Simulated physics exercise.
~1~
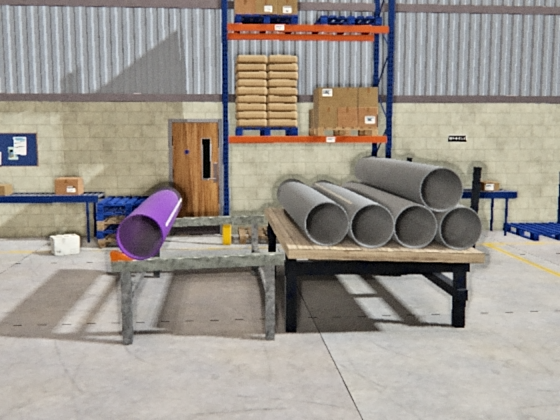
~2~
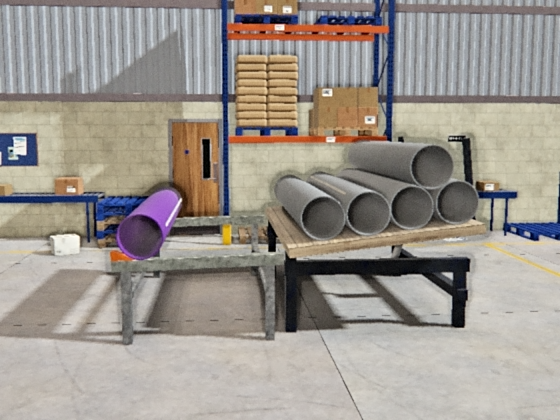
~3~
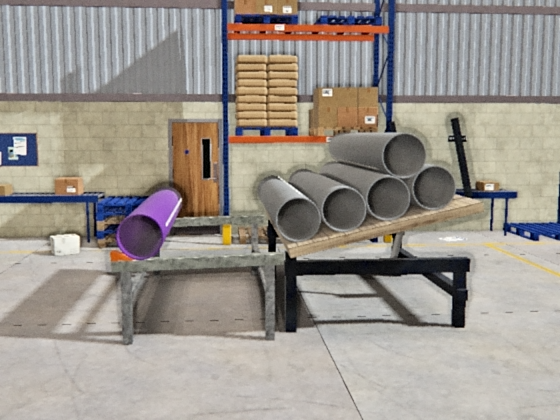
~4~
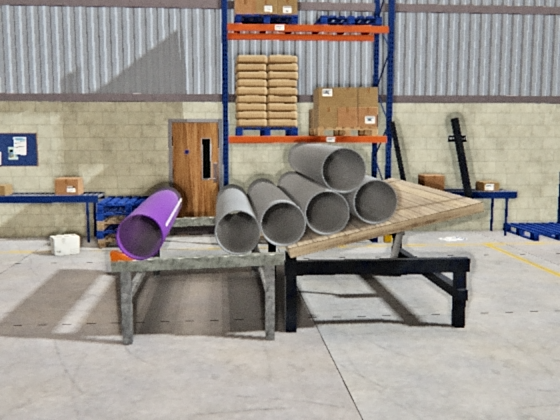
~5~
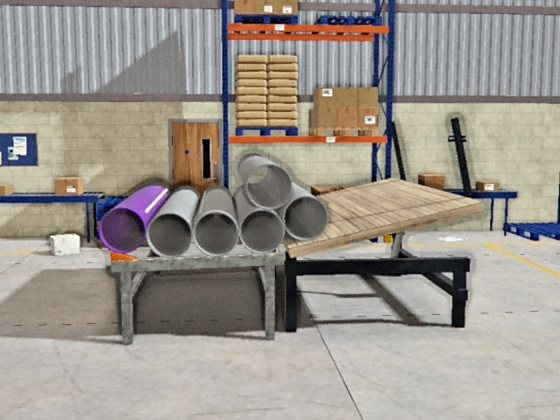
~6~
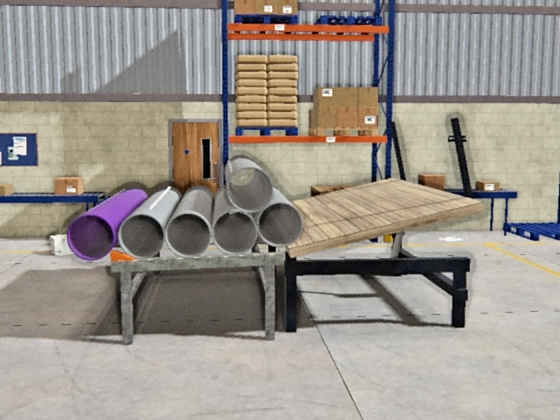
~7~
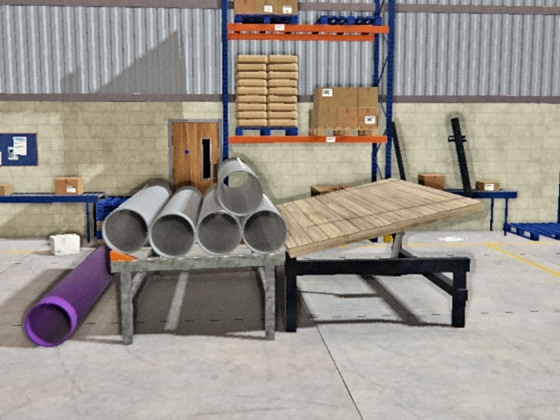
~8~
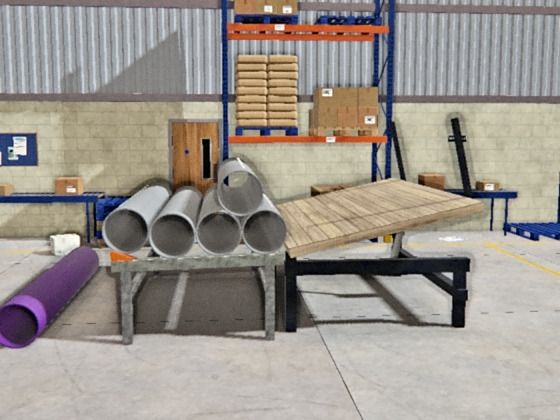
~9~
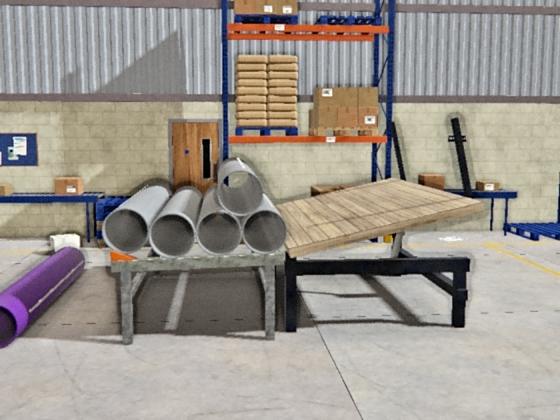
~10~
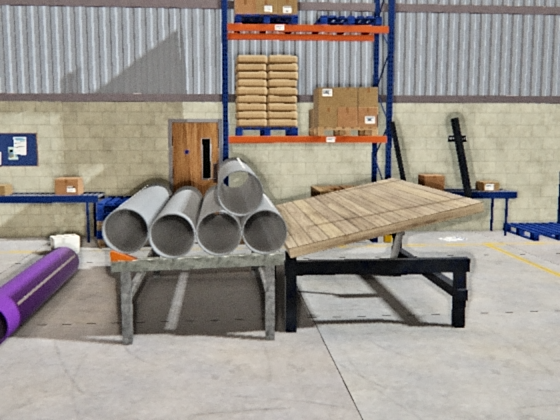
In a warehouse, seen from the front by a still camera, a purple pipe rests on a low grey rack at left, while five grey pipes lie on a wooden deck with black legs at right. The deck's right side rises, tilting it towards the rack. The grey pipes roll left onto the rack, one riding on top, and bunch up against the purple pipe. Pushed left, the purple pipe goes over the rack's far end and drops to the floor. It rolls to the left edge of the view, while the grey pipes stay on the rack beside the tilted, empty deck.
